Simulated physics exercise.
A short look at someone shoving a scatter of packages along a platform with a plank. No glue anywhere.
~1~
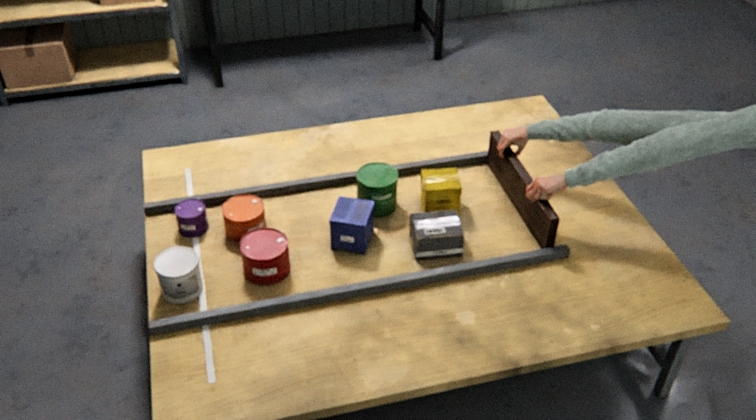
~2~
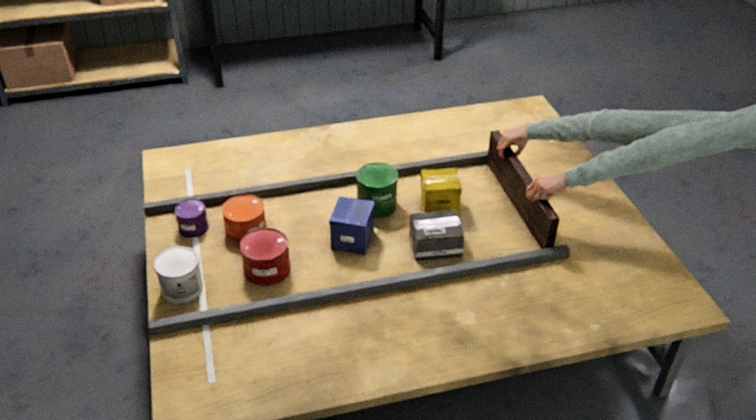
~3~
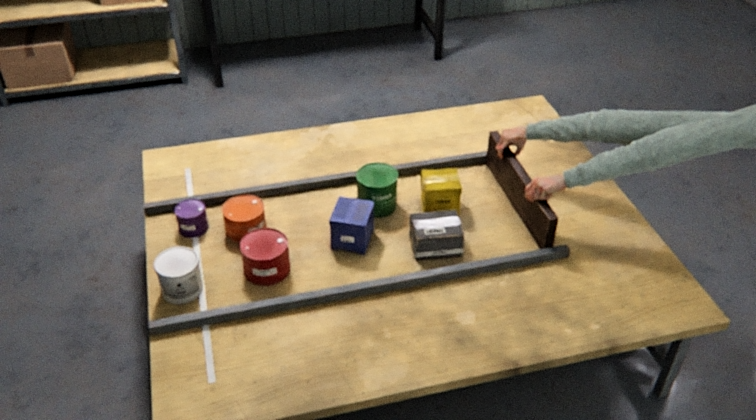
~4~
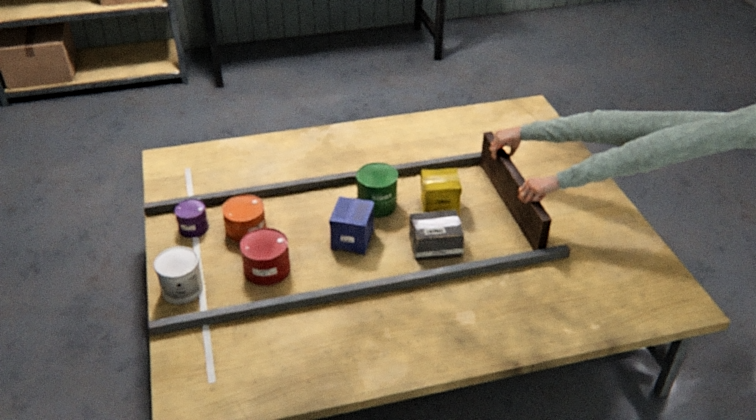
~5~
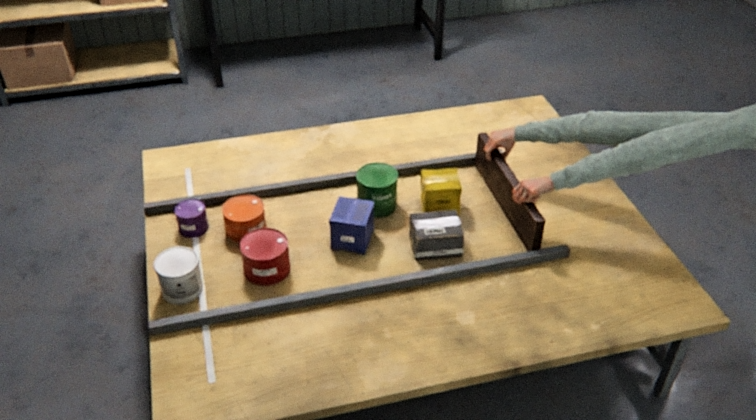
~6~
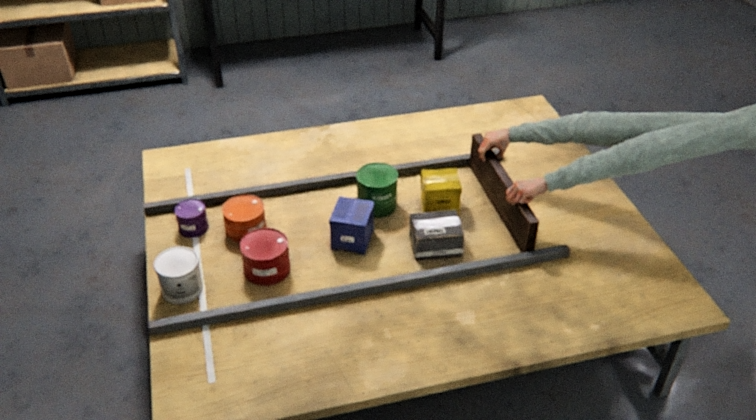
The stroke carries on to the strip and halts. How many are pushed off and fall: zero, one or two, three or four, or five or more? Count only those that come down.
In the end the number that fall off is five or more.
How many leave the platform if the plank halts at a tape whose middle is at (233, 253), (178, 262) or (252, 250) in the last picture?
The counts: 2, 5 and 1.
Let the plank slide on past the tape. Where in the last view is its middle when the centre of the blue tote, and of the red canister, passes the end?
About (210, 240), and (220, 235) for the other.
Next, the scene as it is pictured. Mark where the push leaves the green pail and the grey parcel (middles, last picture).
Near (170, 214) and (174, 283).
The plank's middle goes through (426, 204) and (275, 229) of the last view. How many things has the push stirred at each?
The counts are 3 and 8.
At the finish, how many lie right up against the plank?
In contact: 3.
A little later, none off yet; white pail at rest near (180, 276); purple canister at rest near (192, 218); orange canister at rest near (245, 219).
When it is over, the number that fall off is five or more; down, blue tote, red canister, orange canister, purple canister and white pail.
